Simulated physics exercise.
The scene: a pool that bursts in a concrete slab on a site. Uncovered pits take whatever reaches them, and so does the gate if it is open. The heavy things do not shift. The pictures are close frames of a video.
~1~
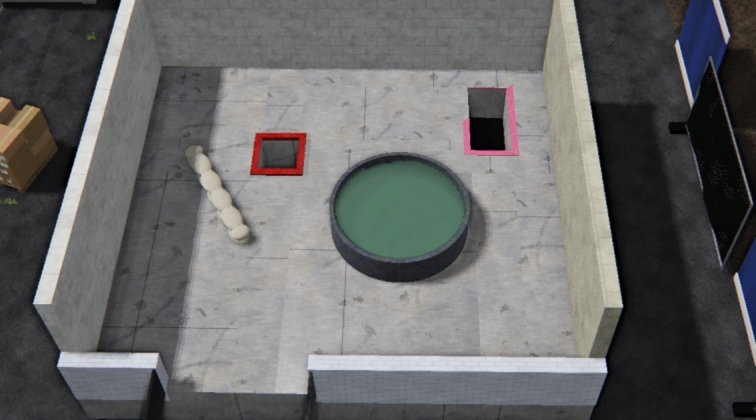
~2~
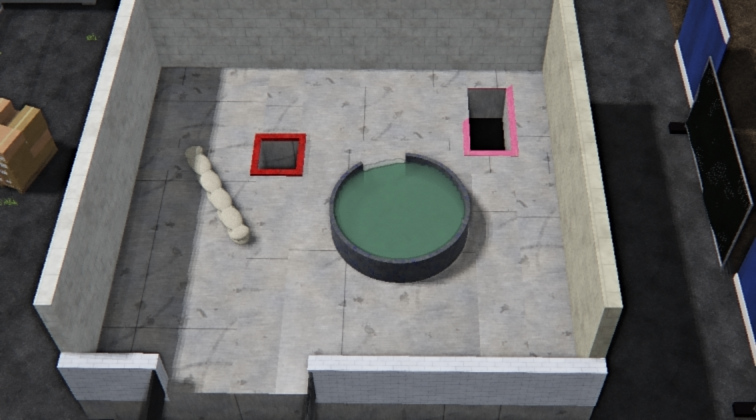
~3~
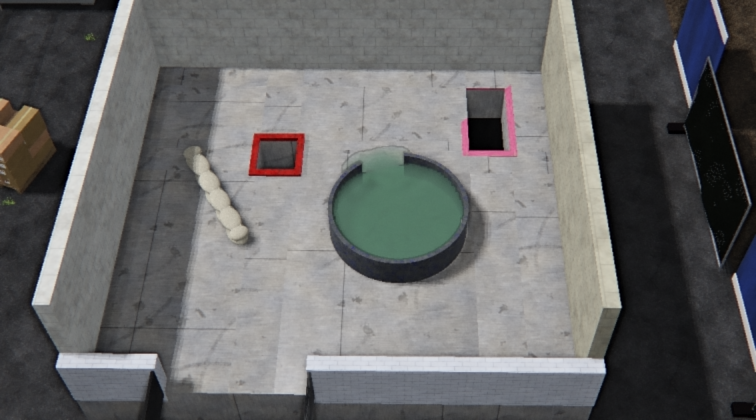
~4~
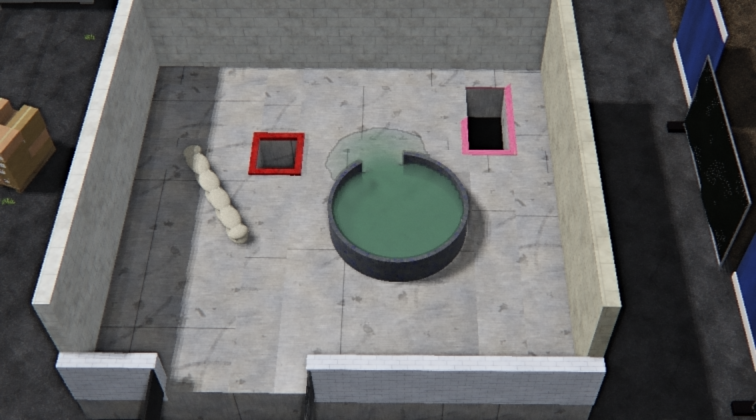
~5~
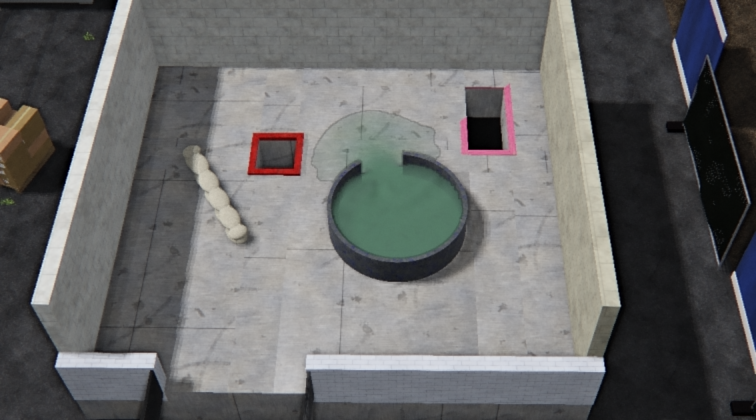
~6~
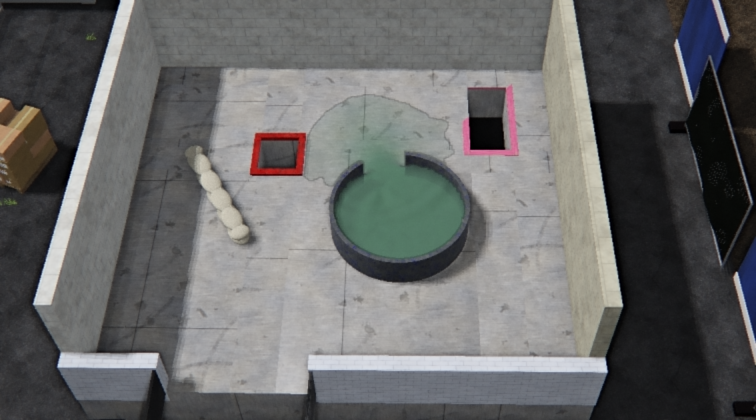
To begin with, a round, dark-rimmed pool of green water sits whole and still on a walled concrete slab, near a red-framed square and a pink-framed opening. A gap opens in its far side, and water pours out, fanning across the slab in a thin, widening sheet toward the back wall.
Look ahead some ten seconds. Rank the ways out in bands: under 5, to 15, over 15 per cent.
One by one: The gate takes not even 5 %; the red pit takes not even 5 %; the pink pit takes above 15 %.
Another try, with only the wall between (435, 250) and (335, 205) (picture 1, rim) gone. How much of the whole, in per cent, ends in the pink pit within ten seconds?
In per cent: Pink 4.
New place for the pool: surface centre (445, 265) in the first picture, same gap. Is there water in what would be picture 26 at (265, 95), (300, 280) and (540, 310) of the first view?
One after the other: Awash, clear, dry.
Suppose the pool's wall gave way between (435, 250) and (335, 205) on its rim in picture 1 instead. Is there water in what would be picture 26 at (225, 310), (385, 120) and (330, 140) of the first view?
One after the other: Wet, not flooded, free of water.
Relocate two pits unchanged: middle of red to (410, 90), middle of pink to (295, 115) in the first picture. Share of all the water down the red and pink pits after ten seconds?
In per cent: Red 12, pink 30.
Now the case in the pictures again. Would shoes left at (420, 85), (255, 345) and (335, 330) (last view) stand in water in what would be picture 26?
One after the other: Wet, free of water, clear.
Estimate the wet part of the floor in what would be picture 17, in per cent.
I make it 20 per cent.
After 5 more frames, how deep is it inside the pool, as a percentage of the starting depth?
Close to 80 %.
A moment on, water covers 15 % of the floor; the gate 0 %, the red pit 0 %, the pink pit 0 %.
Next, water covers 20 % of the floor; the gate 0 %, the red pit 0 %, the pink pit 1 %.
Then, water covers 25 % of the floor; the gate 0 %, the red pit 1 %, the pink pit 3 %.
Later, water covers 45 % of the floor; the gate 0 %, the red pit 1 %, the pink pit 9 %.
In the end, water covers 70 % of the floor; the gate 1 %, the red pit 1 %, the pink pit 17 %.
